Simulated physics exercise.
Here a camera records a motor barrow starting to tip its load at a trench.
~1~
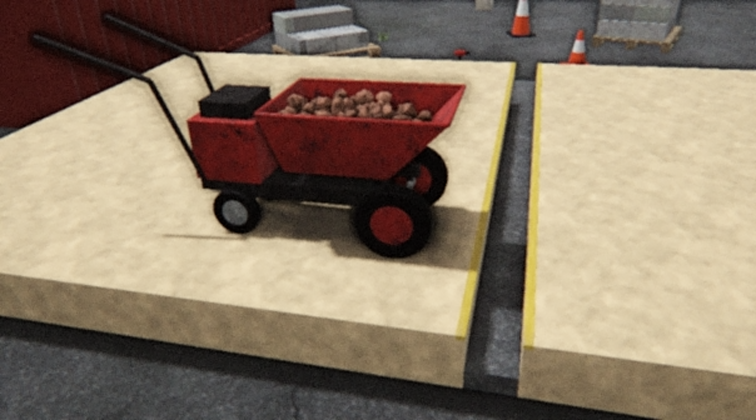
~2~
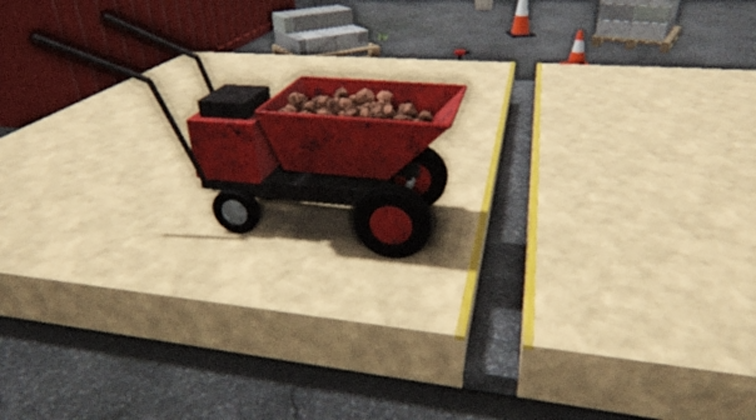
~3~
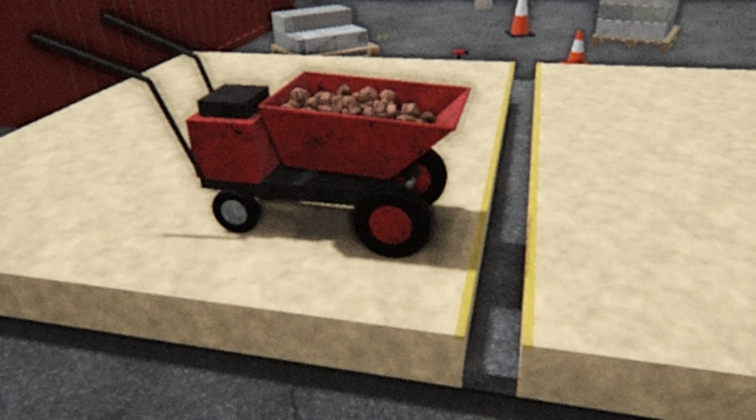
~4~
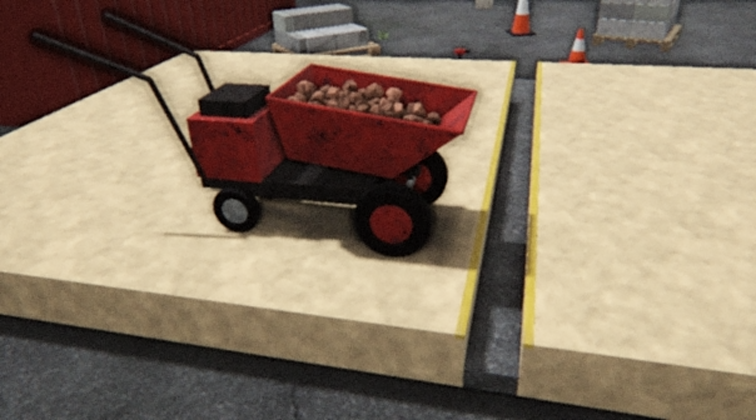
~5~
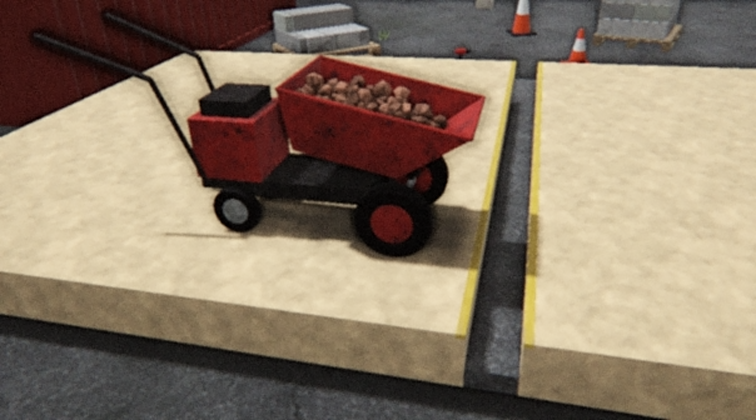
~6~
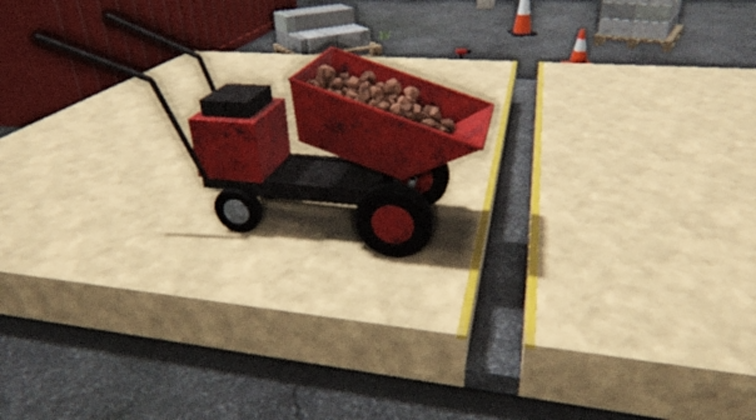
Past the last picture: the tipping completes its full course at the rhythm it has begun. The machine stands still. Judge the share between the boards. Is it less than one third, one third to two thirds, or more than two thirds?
Way I see it, the trench ends up with short of a third of the load.
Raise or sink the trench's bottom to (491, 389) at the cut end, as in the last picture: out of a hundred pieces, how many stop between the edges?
About 20 percent.
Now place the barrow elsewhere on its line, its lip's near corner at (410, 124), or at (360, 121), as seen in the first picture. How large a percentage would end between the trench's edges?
Roughly 70 and 40 percent respectively.
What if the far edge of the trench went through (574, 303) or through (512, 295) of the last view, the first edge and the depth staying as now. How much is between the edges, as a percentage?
The first case gives around 90 percent, and the second around 0 percent.
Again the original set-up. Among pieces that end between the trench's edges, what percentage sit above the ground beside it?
About 20 in a hundred.
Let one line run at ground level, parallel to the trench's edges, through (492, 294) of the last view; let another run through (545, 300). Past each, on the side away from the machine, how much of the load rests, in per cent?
Estimate, first then second: 70 %, 40 %.
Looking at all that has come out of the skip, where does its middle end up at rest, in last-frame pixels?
Last view, centre at rest - approx. (553, 237).
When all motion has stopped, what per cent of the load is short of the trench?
0 percent.
Soon after the last picture, skip tipped steeply; all in the skip.
A little later, skip tipped steeply; most in the skip; a stray few in or heaped over the trench; a small part beyond it; a stray few falling.
Later still, skip tipped right over; about a third in the skip; about a quarter in or heaped over the trench; about half beyond it.
By the end, skip tipped right over; about a quarter in the skip; about a quarter in or heaped over the trench; about half beyond it.
